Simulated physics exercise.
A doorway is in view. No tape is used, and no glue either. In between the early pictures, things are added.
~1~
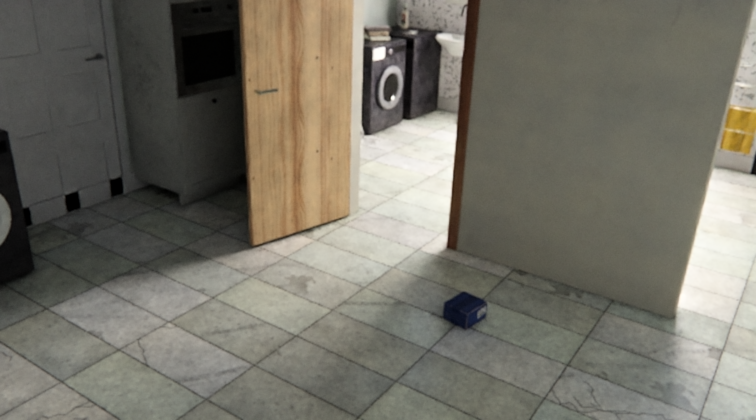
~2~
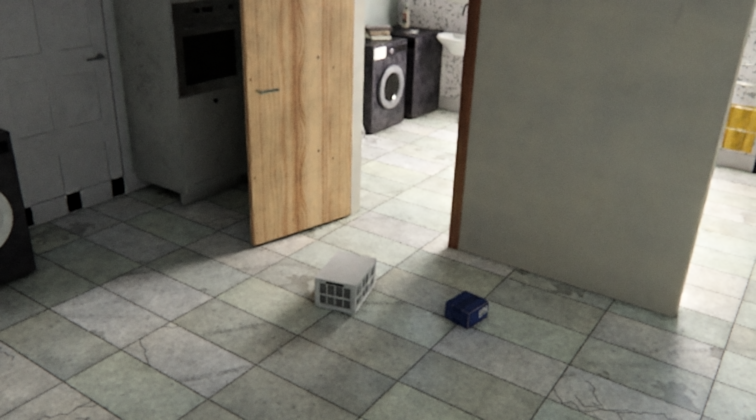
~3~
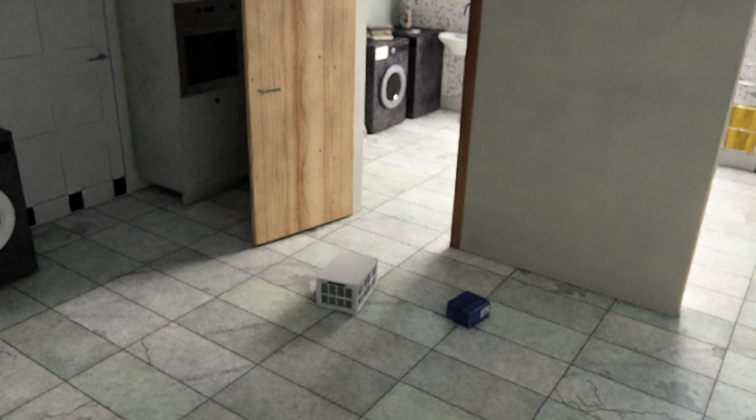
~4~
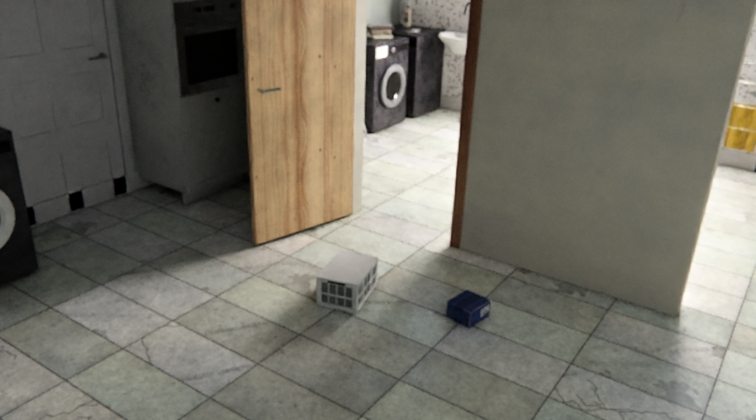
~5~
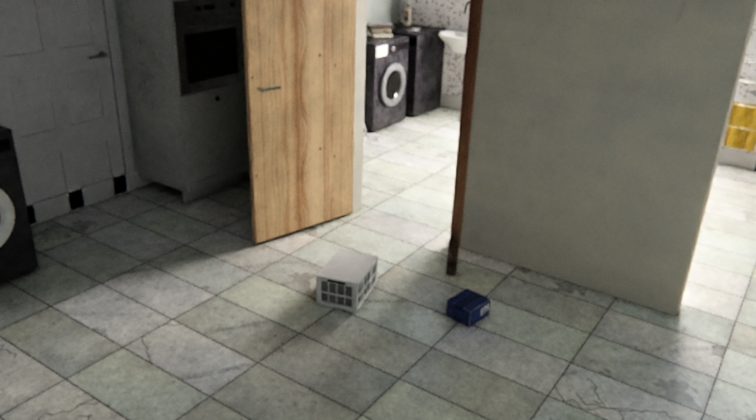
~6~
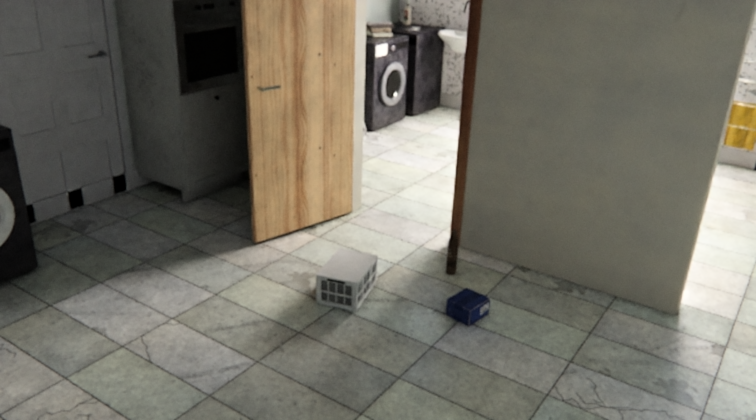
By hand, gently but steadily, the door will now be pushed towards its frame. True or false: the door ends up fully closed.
True.
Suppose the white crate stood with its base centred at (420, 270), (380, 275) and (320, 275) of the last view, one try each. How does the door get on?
The door meets the jamb in the first try, meets the jamb in the second and meets the jamb in the third.
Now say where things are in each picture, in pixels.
In the first frame, door wide open and still; blue parcel (465, 310).
In the second frame, door wide open and still; blue parcel (467, 310); white crate (346, 281).
In the third frame, door wide open and still; blue parcel (468, 309); white crate (348, 281).
In the fourth frame, door wide open and still; blue parcel (468, 309); white crate (348, 280).
In the fifth frame, door wide open and still; blue parcel (468, 308); white crate (348, 279).
In the sixth frame, door wide open and still; brown bottle (453, 252); blue parcel (468, 307).
Then, 0.90 s later than the last frame, door at 73°.
Then, 1.50 s later than the last frame, door at 35°.
When it is over, door at 0°; all 3 as before. End places, in pixels of the last picture, brown bottle near (453, 252).
